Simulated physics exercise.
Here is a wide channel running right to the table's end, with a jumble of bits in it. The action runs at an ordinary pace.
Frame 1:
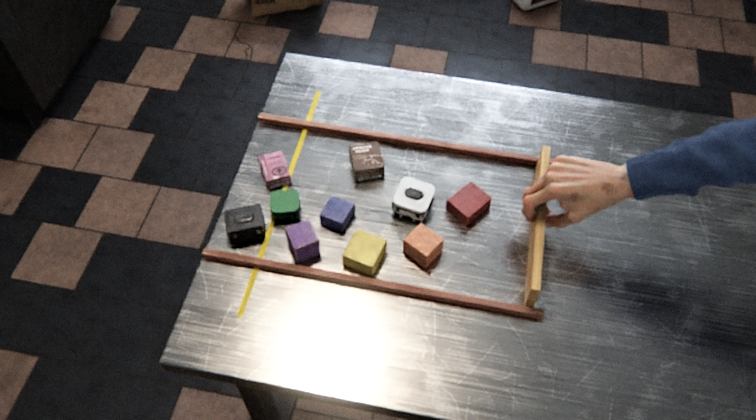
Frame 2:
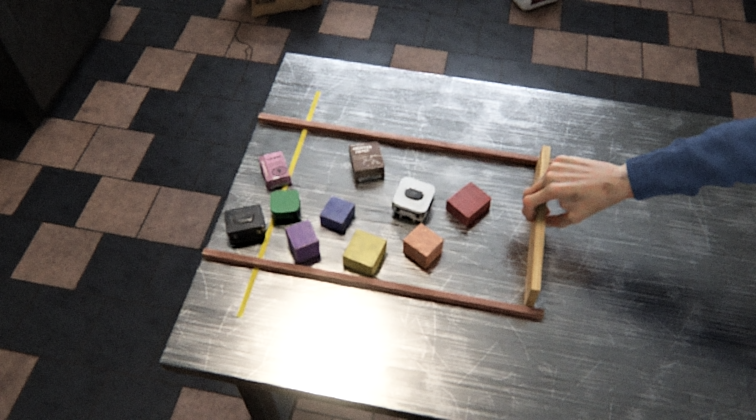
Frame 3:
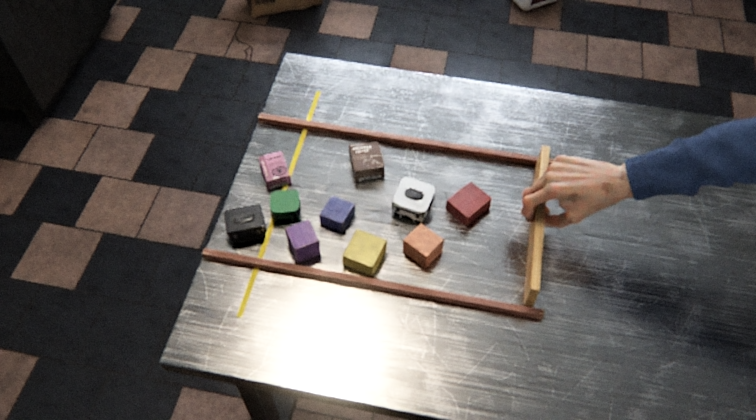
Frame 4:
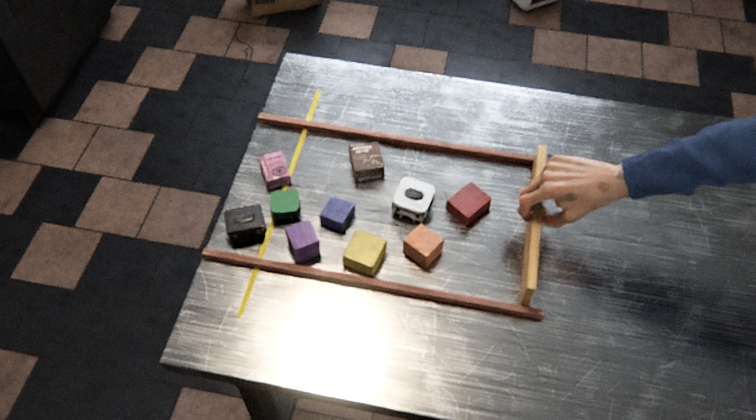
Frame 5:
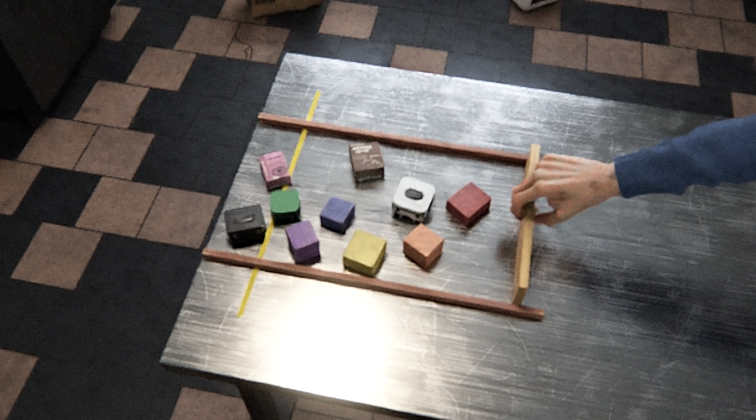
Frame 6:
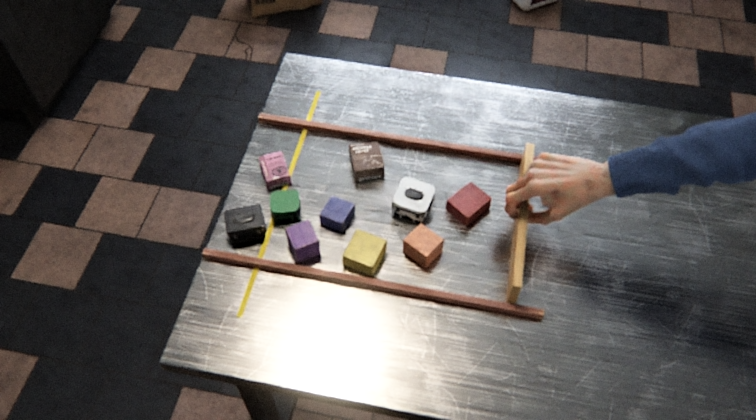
A hand in a blue sleeve slides a wooden board a short way left between two rails on a metal table, while the colored blocks and small boxes ahead of it, some near a yellow tape line, stay still.
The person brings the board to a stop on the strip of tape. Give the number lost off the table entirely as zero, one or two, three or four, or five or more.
Lost off the table: Three or four.
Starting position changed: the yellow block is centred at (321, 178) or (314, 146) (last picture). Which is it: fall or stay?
Well, the yellow block is gone in the first case and stays aboard in the second.
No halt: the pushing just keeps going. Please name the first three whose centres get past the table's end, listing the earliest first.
First the black case, next the pink box, then the purple block.
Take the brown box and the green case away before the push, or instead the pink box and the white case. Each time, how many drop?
First 3, second 3.
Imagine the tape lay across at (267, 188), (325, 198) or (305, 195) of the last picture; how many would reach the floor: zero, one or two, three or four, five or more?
So, for the three spots in the order asked, I'd go with five or more, 1 or 2 and 1 or 2.
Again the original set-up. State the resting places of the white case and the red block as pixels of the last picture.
The white case ends at (241, 173) and the red block at (272, 177).
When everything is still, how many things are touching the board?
I count 3 of them.
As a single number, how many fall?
All told, 4.
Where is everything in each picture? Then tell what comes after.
The first picture shows black case (246, 224); pink box (275, 170); green case (286, 206); board (538, 223); tape (284, 191).
The second picture shows pink box (275, 170); red block (469, 204).
The third picture shows green case (286, 206); white case (414, 201).
The fourth picture shows black case (246, 224); purple block (303, 241).
The fifth picture shows pink box (275, 170); brown box (367, 161).
The sixth picture shows black case (246, 224); pink box (275, 170); green case (286, 206); board (521, 220); tape (284, 191).
Soon after, none off yet; black case at rest near (246, 224); pink box at rest near (275, 170); green case at rest near (286, 206).
In the end, the number that fall off is three or four; gone, purple block, green case, pink box and black case.
